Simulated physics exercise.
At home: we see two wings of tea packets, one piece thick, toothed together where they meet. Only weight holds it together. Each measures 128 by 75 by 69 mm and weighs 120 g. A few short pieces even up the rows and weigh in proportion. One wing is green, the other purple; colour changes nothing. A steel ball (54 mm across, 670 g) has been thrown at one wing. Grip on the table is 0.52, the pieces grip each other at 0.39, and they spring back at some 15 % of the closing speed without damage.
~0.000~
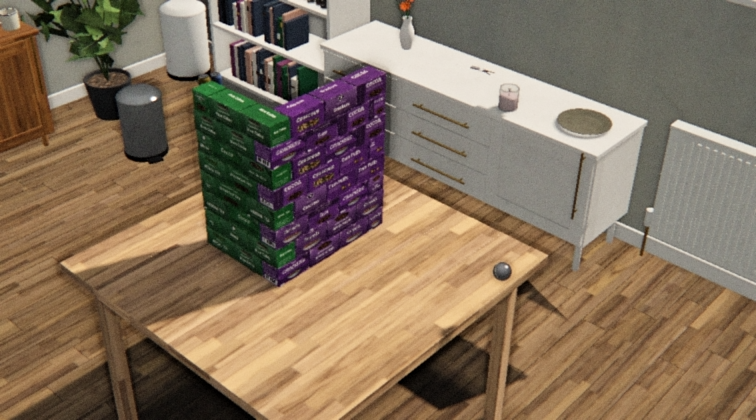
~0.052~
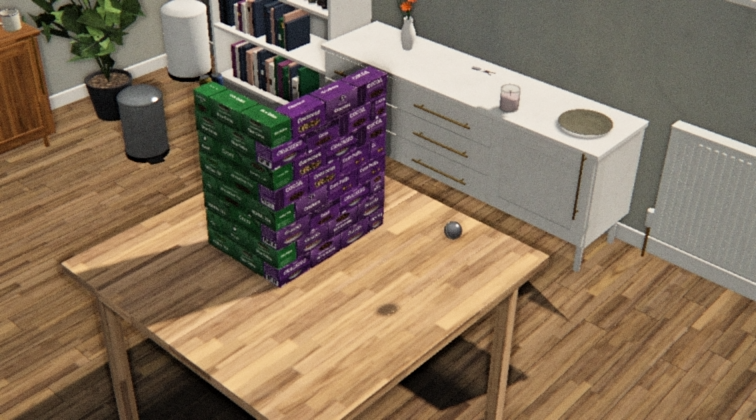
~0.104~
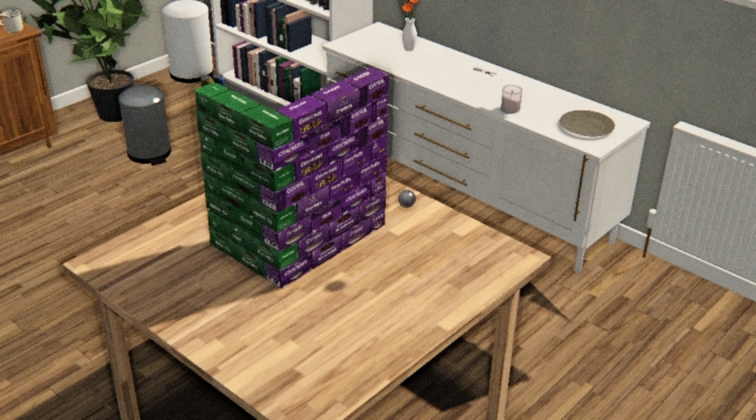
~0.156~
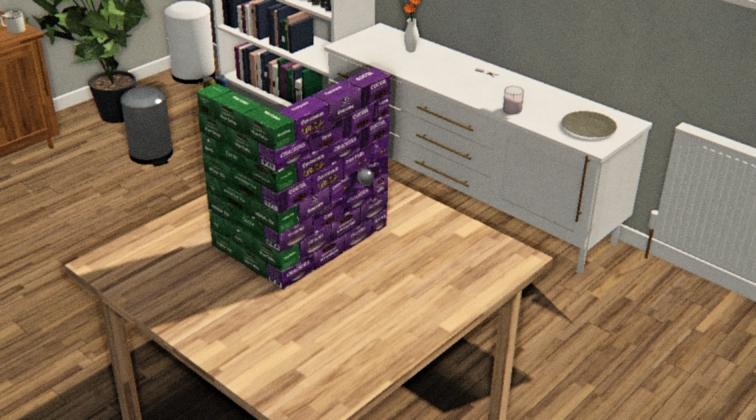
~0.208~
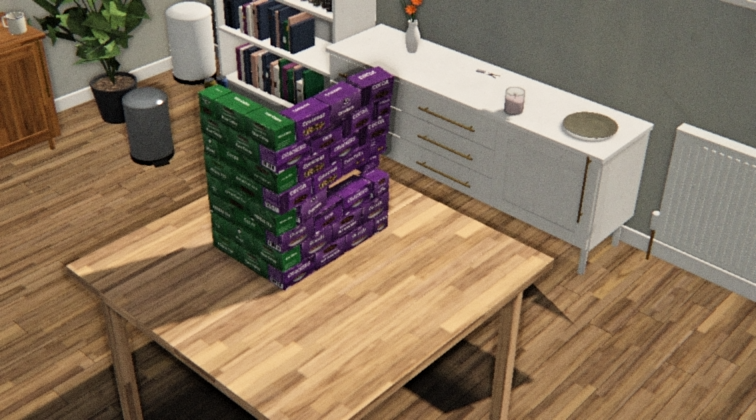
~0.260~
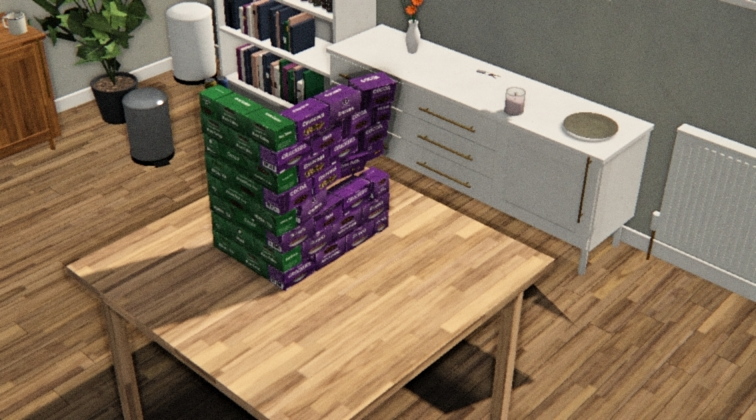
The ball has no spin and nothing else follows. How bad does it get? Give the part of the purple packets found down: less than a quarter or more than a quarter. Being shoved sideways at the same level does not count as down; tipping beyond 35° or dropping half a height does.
More than a quarter of them.
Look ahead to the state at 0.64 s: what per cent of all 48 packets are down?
By then 20 per cent.
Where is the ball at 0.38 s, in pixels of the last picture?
Around (259, 164).
After 0.38 s, ball still moving; 7 of the 28 purple packets down (7 of 48 in all colours); top purple packet shifted 7 mm.
After 0.64 s, ball still moving; 10 of the 28 purple packets down (10 of 48 in all colours); top purple packet shifted 20 mm.
After 1.44 s, ball still moving; 11 of the 28 purple packets down (11 of 48 in all colours); top purple packet shifted 20 mm.
At rest (2.3 s), ball rolling away; 11 of the 28 purple packets down (11 of 48 in all colours); top purple packet shifted 20 mm; top green packet unmoved. That is 39 per cent. As the last picture would show them, middles, top purple packet near (311, 117), top green packet near (270, 130).
